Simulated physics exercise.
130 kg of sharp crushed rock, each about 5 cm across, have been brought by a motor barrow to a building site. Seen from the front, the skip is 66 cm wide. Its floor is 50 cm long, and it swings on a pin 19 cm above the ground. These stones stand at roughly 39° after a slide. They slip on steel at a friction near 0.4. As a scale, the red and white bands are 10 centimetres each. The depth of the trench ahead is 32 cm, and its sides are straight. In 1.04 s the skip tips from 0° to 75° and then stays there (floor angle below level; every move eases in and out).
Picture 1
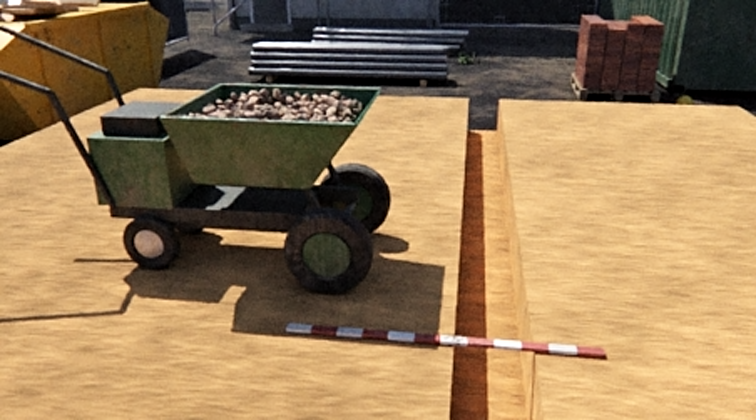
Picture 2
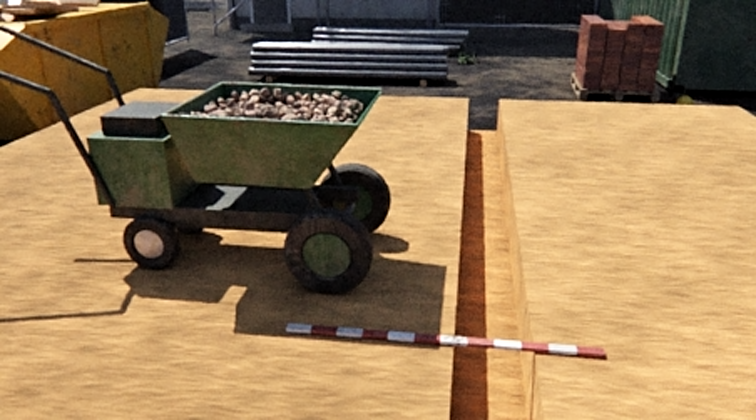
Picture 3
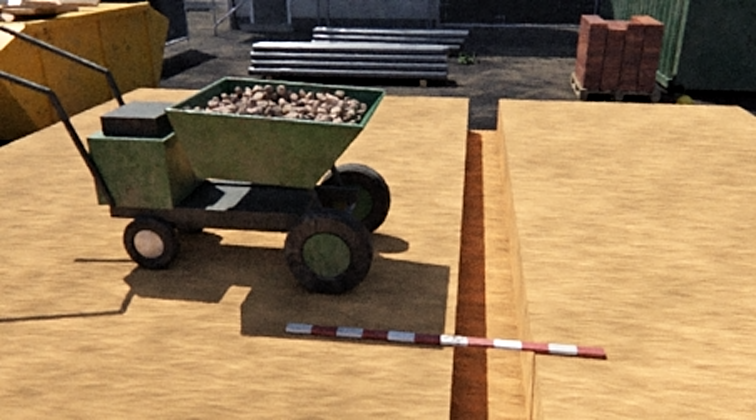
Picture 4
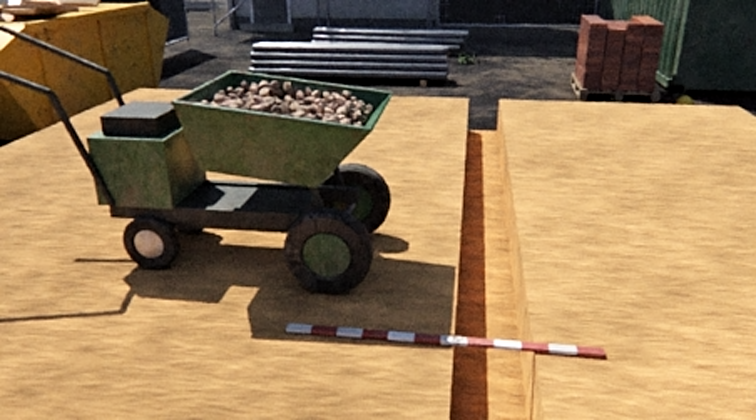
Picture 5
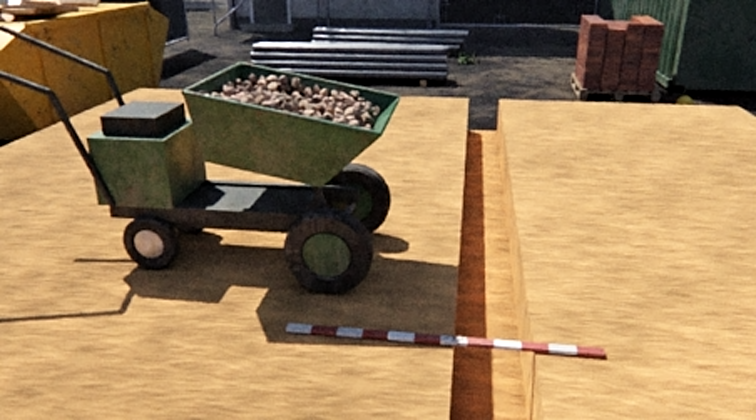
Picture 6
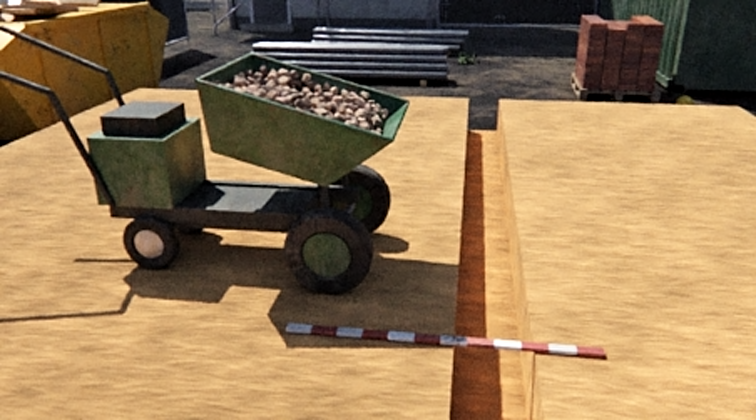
The green skip full of stones tilts slowly forward to the right on a motor barrow.
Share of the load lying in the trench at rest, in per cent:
83 per cent.
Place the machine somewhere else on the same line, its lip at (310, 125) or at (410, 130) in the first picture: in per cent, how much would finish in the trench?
80 %, then 40 %.
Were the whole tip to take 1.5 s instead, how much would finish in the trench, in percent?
That works out at about 90 in a hundred.
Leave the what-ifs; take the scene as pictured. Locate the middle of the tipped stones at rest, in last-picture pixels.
Centre estimate: Around (497, 303).
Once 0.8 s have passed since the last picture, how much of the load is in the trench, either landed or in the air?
Something like 30 in a hundred.
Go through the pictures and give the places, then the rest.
Lip at (356, 126), floor tilted 0°, highest stones at (306, 100), in the first frame.
Lip at (358, 126), floor tilted 1°, highest stones at (296, 98), in the second frame.
Lip at (363, 128), floor tilted 3°, highest stones at (257, 93), in the third frame.
The skip is at 6°, its lip at (371, 131); the top of the load is at (263, 88), in the fourth frame.
Lip at (381, 135), floor tilted 10°, highest stones at (258, 82), in the fifth frame.
The skip is at 15°, its lip at (392, 141); the top of the load is at (264, 76), in the sixth frame.
Then, 0.5 s after the last picture the floor is at 63°, 100 % in the skip; the foremost stones are at (463, 200).
Then, 0.8 s after the last picture the floor is at 75°, 64 % in the skip, 28 % in the trench, 8 % past the trench; the foremost stones are at (570, 277).
Then, 1.2 s after the last picture the floor is at 75°, 32 % in the skip, 51 % in the trench, 17 % past the trench; the foremost stones are at (651, 263).
Then, 3.1 s after the last picture the floor is at 75°, 0 % in the skip, 83 % in the trench, 17 % past the trench; the foremost stones are at (674, 264).
